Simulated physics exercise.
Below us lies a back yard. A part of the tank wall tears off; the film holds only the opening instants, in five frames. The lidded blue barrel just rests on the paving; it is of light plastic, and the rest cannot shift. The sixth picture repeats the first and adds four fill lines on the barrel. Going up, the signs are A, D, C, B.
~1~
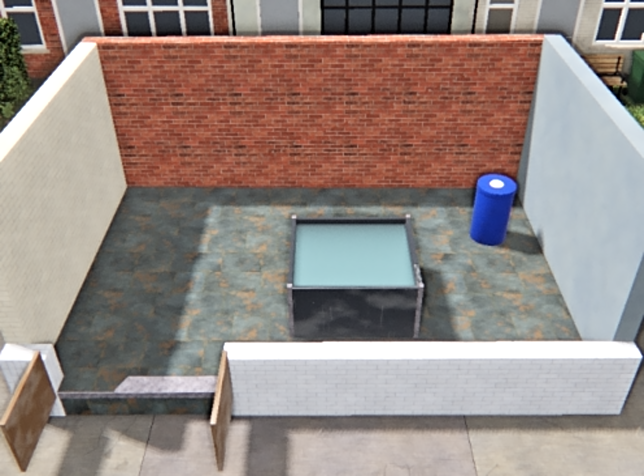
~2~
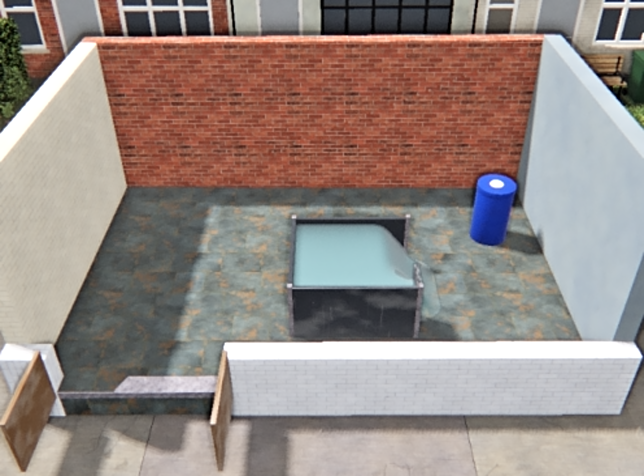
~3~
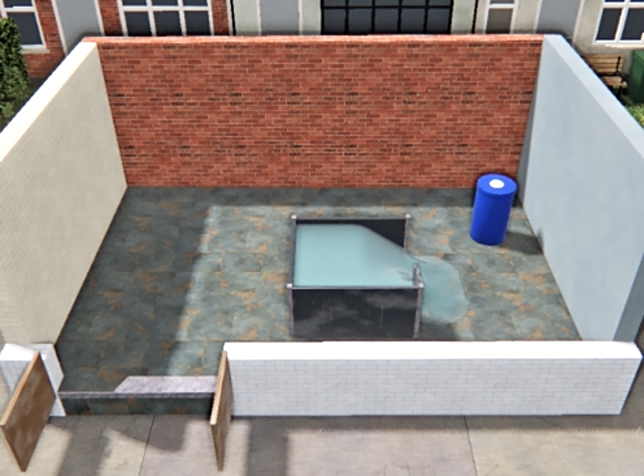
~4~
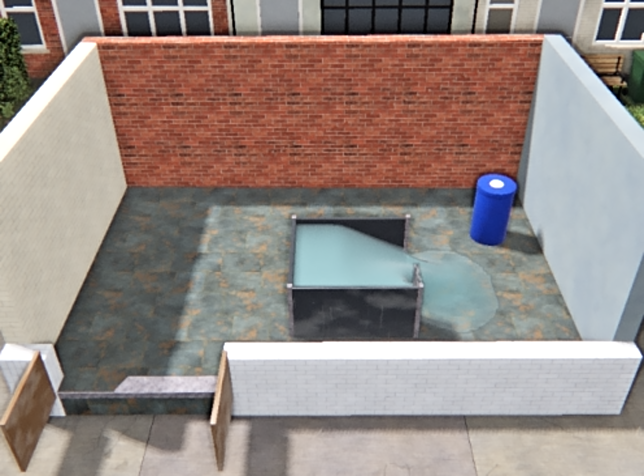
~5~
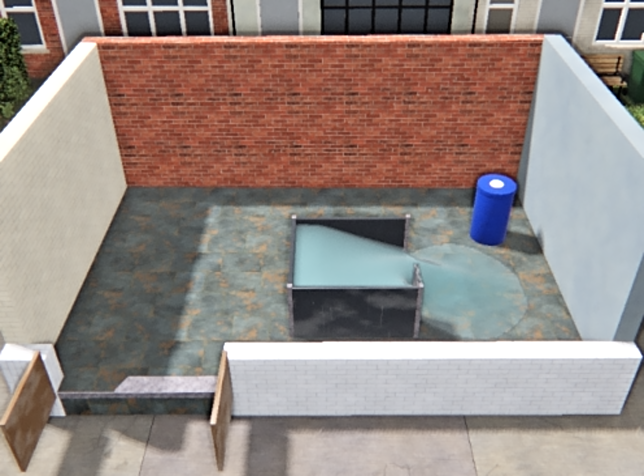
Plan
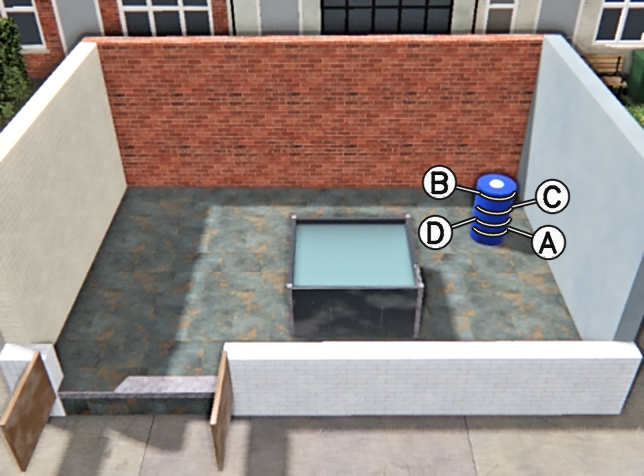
In a walled back yard with an open gate and a blue barrel, water poured out of the right side of a full tank and spread across the paving in a widening puddle.
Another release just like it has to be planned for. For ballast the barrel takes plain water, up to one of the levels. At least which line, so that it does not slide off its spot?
D.
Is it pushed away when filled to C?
No.
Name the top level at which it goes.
The answer is A.
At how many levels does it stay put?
Three of them.
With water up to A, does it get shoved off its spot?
Yes, it does.
On the marked copy, A at (493, 235); B at (499, 199); C at (497, 213); D at (495, 225); from the bottom up A, D, C, B.
With A, it is pushed about its own width away.
With B, it does not move.
With C, it does not move.
With D, it does not move.
